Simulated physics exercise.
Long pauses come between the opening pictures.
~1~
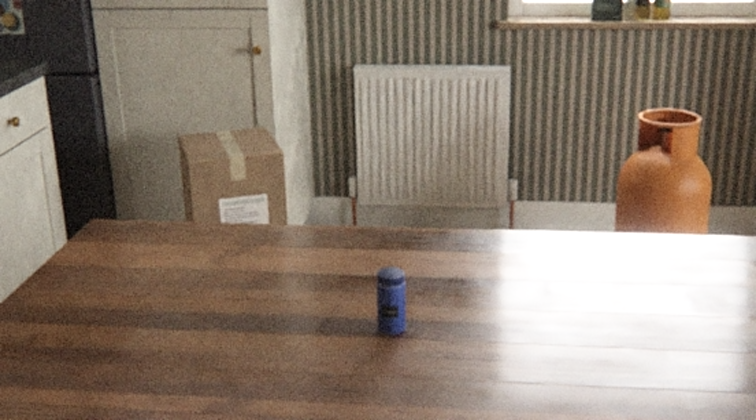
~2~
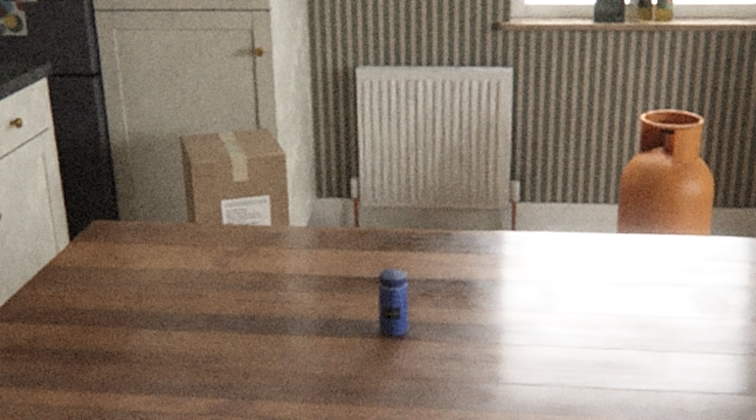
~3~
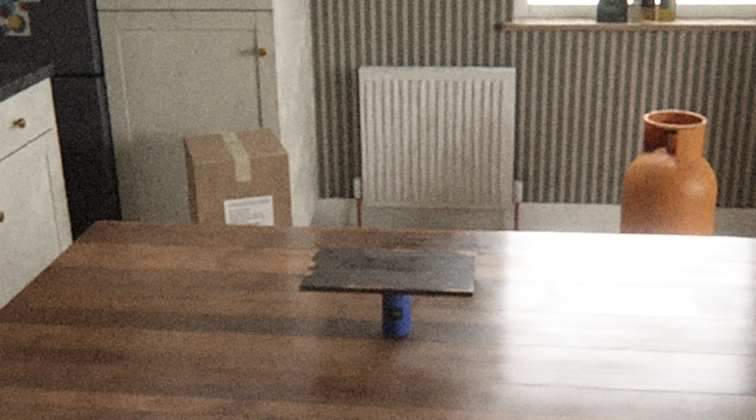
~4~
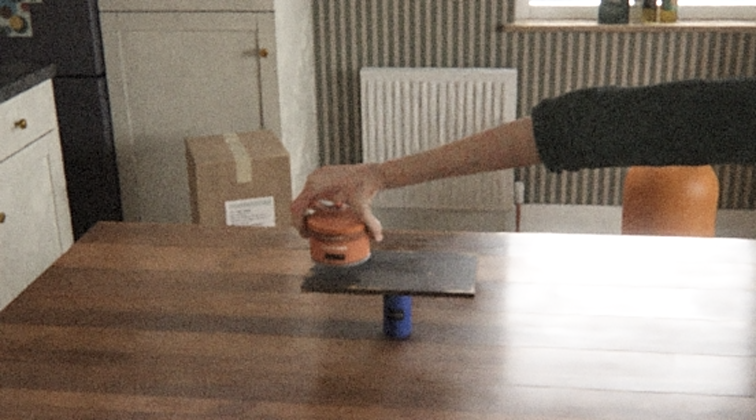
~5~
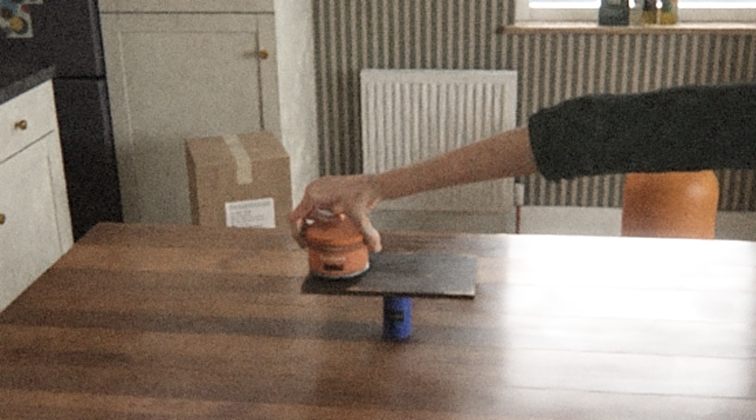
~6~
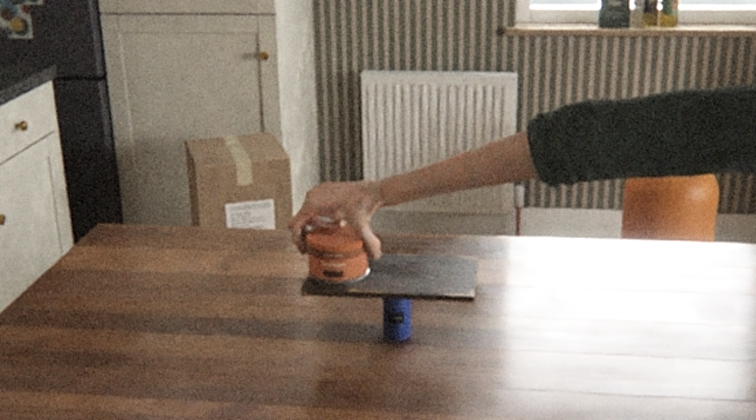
In a kitchen, a small blue shaker stands alone on a wooden table, then a dark flat board appears on top of it; a hand reaches in from the right and lowers an orange tub onto the board's left side, keeping hold.
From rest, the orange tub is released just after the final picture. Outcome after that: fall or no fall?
Fall.
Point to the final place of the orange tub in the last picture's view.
In the final view it sits at roughly (294, 306).
Then, 0.50 s after the last picture, orange tub now fallen; black board tipped 47° from how it was.
Then, 0.80 s after the last picture, black board now fallen; blue shaker on its side.
By the end, fallen, orange tub and black board; tipped over in the stack, blue shaker. Seen from the same camera at the end, orange tub near (294, 306). The stack loses its balance.
